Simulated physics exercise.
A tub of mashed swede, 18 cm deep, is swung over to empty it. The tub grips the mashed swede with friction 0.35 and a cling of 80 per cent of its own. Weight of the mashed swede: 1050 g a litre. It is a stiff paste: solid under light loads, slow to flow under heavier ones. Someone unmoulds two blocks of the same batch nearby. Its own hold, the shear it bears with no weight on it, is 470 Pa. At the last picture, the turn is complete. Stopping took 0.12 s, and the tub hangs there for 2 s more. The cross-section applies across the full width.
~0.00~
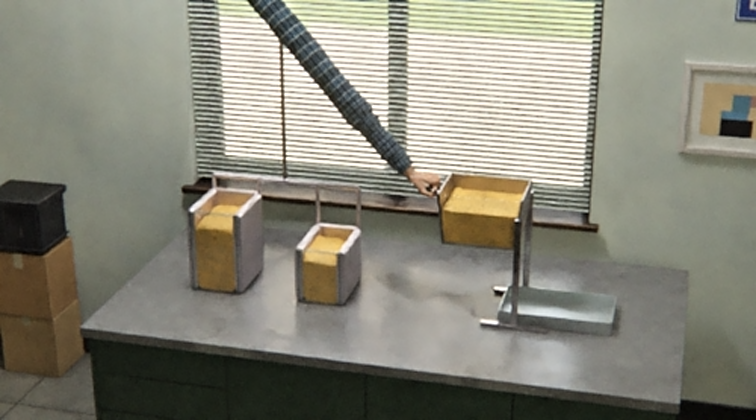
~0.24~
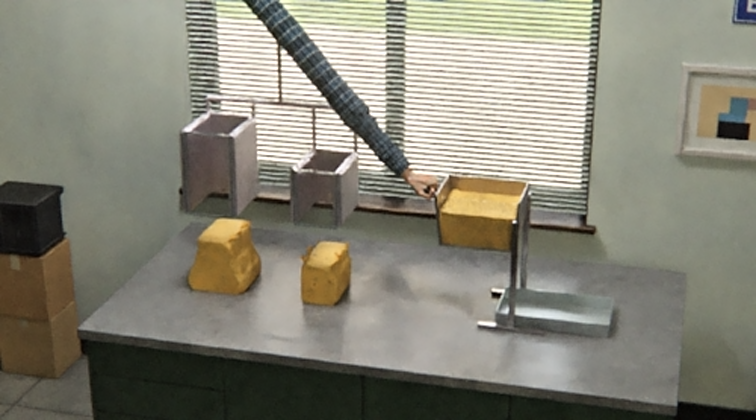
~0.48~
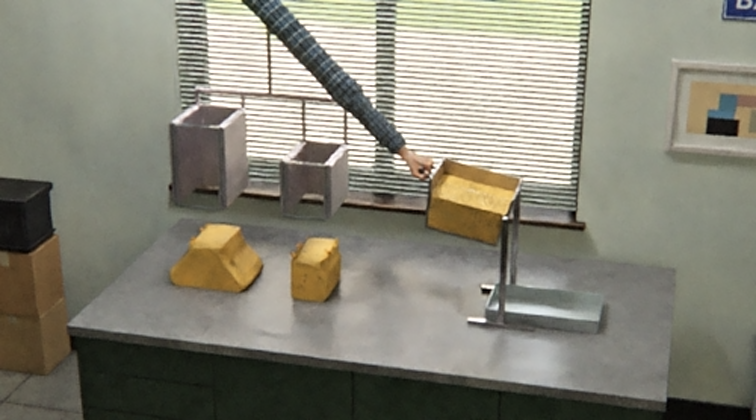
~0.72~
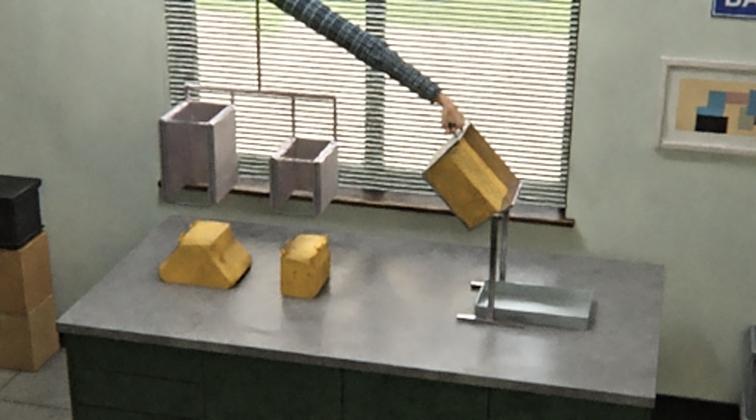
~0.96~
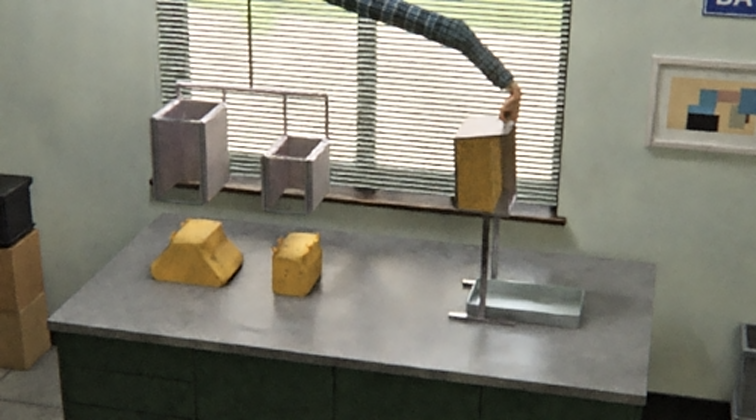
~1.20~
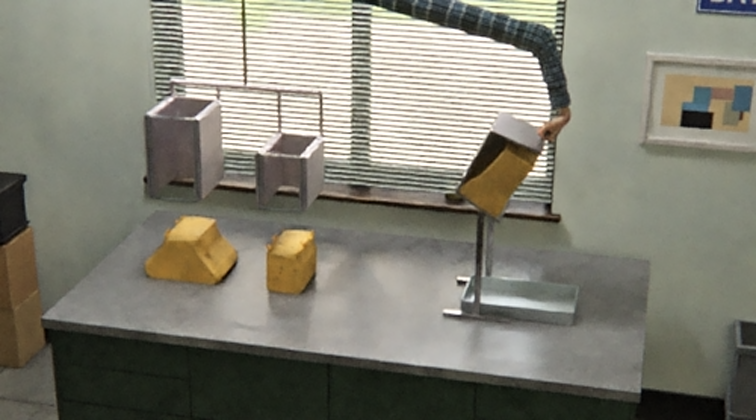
Two grey moulds rose off a pair of yellow blocks, the left one slumping wider, and then a hand in a checked sleeve swung a tub of yellow mash over to the right.
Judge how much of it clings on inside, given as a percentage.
Something like 0 % clings on inside.
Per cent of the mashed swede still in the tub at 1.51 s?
Some 0 per cent.
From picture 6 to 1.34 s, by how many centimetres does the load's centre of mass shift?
About 14 cm.
After 1.34 s, the tub is at 116 degrees and holds 32 %.
After 1.51 s, the tub is at 116 degrees and holds 0 %.
After 1.68 s, the tub is at 116 degrees and holds 0 %.
After 1.85 s, the tub is at 116 degrees and holds 0 %.
After 3.20 s, the tub is at 116 degrees and holds 0 %.
